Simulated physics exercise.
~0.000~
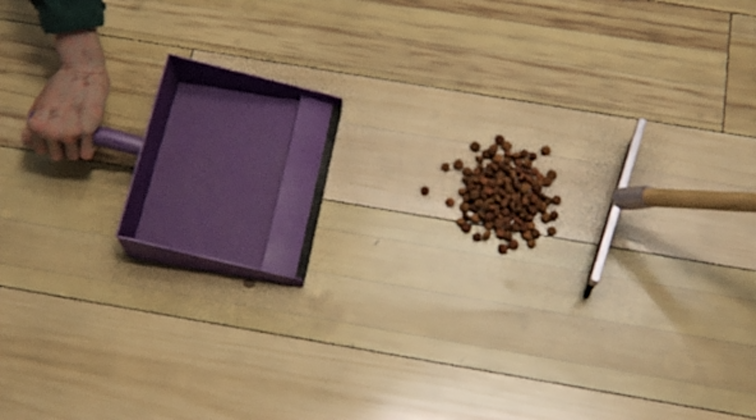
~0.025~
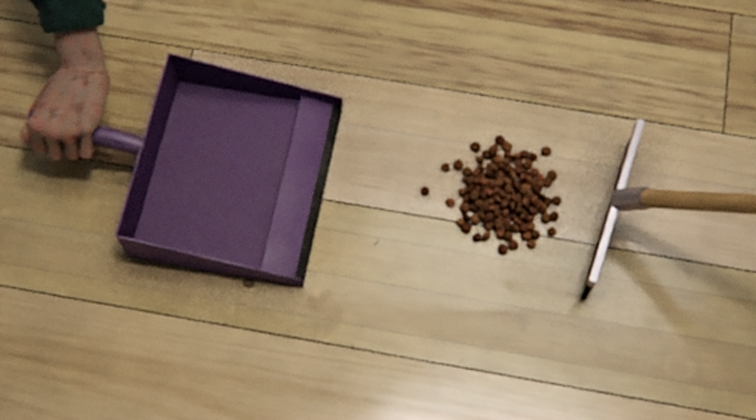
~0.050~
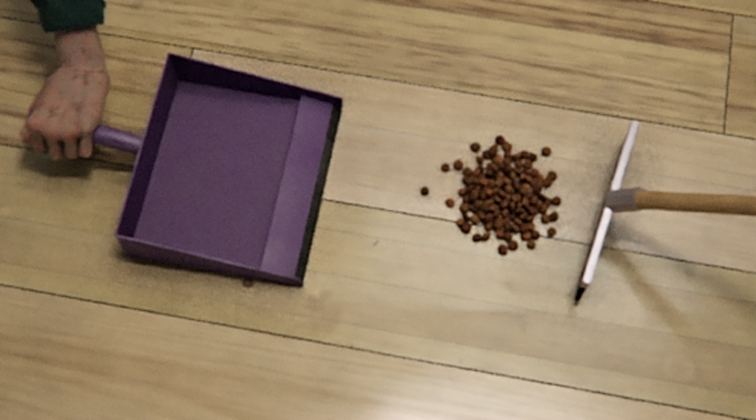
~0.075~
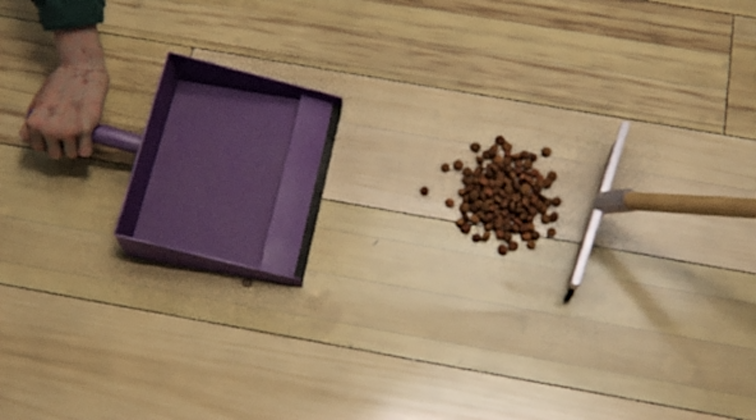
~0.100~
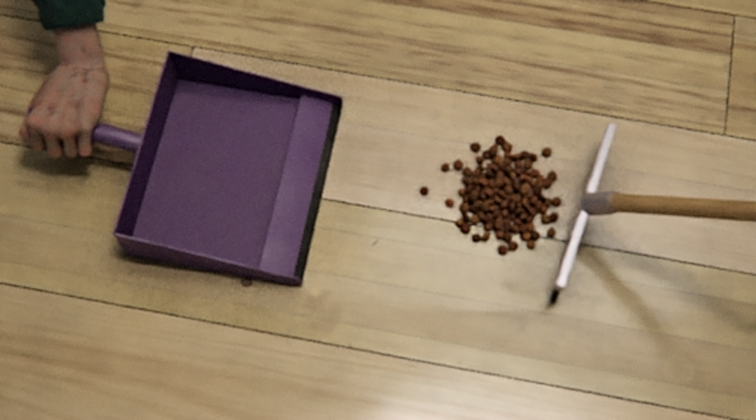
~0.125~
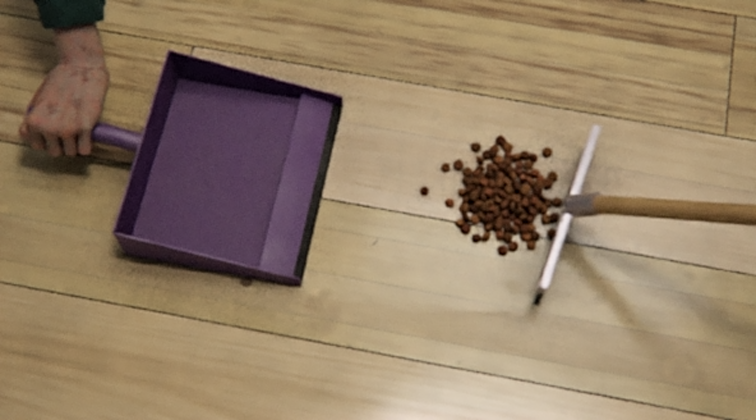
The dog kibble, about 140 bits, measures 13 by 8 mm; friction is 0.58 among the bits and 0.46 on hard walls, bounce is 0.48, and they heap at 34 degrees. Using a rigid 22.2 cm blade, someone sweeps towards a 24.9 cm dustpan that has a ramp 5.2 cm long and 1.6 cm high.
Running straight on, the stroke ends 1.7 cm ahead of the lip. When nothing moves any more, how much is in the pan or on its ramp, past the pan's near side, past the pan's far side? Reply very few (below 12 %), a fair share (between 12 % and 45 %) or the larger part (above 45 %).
In the pan or on its ramp - a fair share; past the pan's near side - very few; past the pan's far side - very few.
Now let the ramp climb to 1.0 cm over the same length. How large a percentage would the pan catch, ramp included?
I'd expect close to 20 per cent.
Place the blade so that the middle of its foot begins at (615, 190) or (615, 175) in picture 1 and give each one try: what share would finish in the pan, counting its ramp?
Roughly 25 % and 35 %.
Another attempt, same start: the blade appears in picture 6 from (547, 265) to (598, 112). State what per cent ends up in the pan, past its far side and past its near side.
Pan 30; far 25; near 0.
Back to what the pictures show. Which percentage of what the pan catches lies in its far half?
Roughly 40 percent.
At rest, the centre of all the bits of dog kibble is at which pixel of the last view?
Around (338, 180).
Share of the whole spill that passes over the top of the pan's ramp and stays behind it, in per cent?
About 0 %.
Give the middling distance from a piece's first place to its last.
20 cm or so.
After 0.31 s, middle of the blade 16 cm from the lip; 0 % over the lip, far side 0 %, near side 0 %.
Then, at 0.43 s, middle of the blade 7 cm from the lip; 0 % over the lip, far side 5 %, near side 0 %.
After 0.68 s, middle of the blade 3 cm from the lip; 20 % over the lip, far side 5 %, near side 0 %.
By 1.1 s all is still; pan 20 %, near side 0 %, far side 5 %, in front of the lip or behind the blade 80 %.
